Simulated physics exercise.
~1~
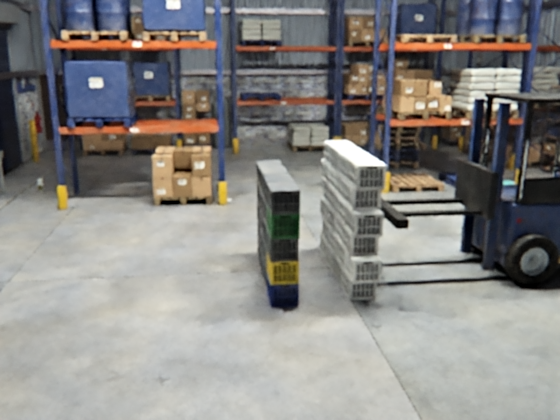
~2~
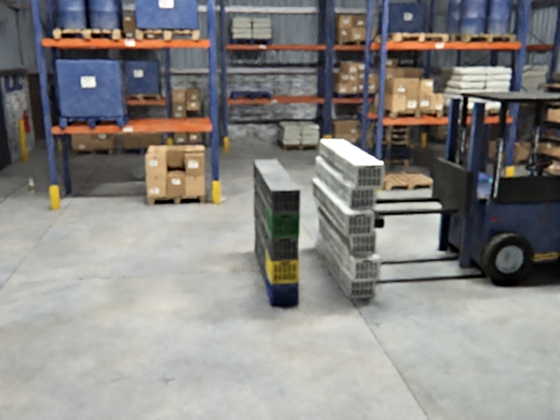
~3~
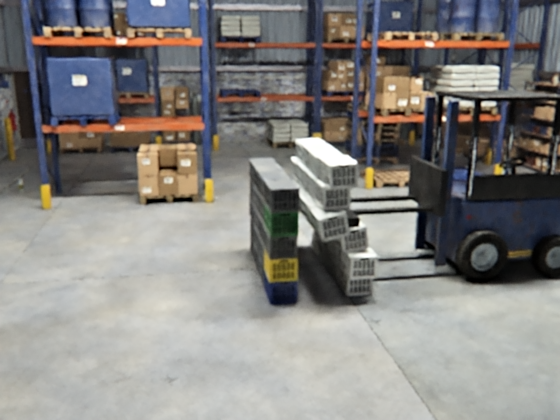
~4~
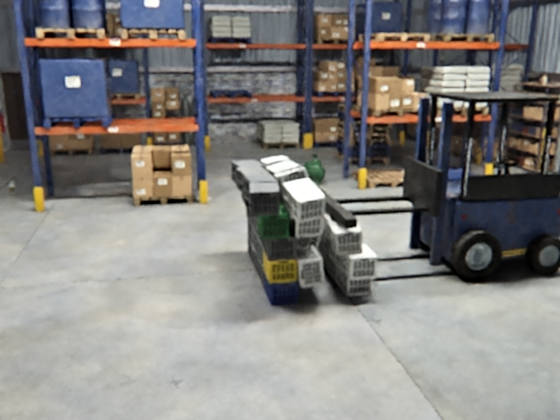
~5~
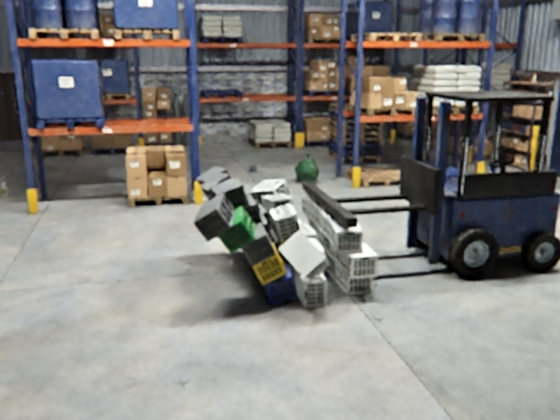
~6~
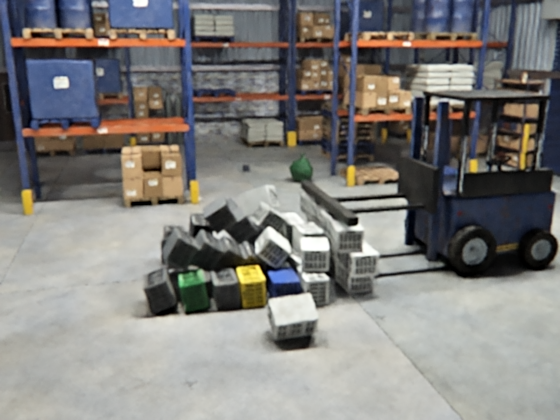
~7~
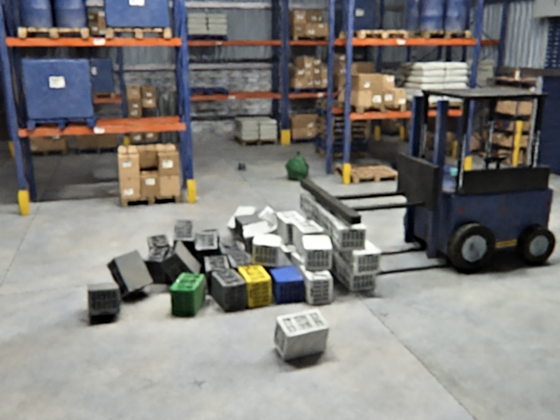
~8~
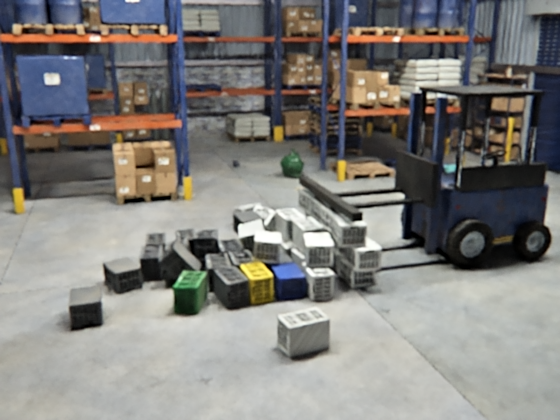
A dark blue forklift stands at the right of a grey warehouse floor, seen from slightly above, with tall blue and orange racks of boxes and drums behind. Before it rise two narrow crate walls, a pale one and a darker one with green, yellow and blue crates. The forklift pushes a level beam leftward into the pale wall, which buckles and topples against the dark one. The dark wall leans left and collapses, spilling crates across the floor. The green and yellow crates end on their sides, beside the blue one still in place, while some pale crates remain stacked near the halted forklift.
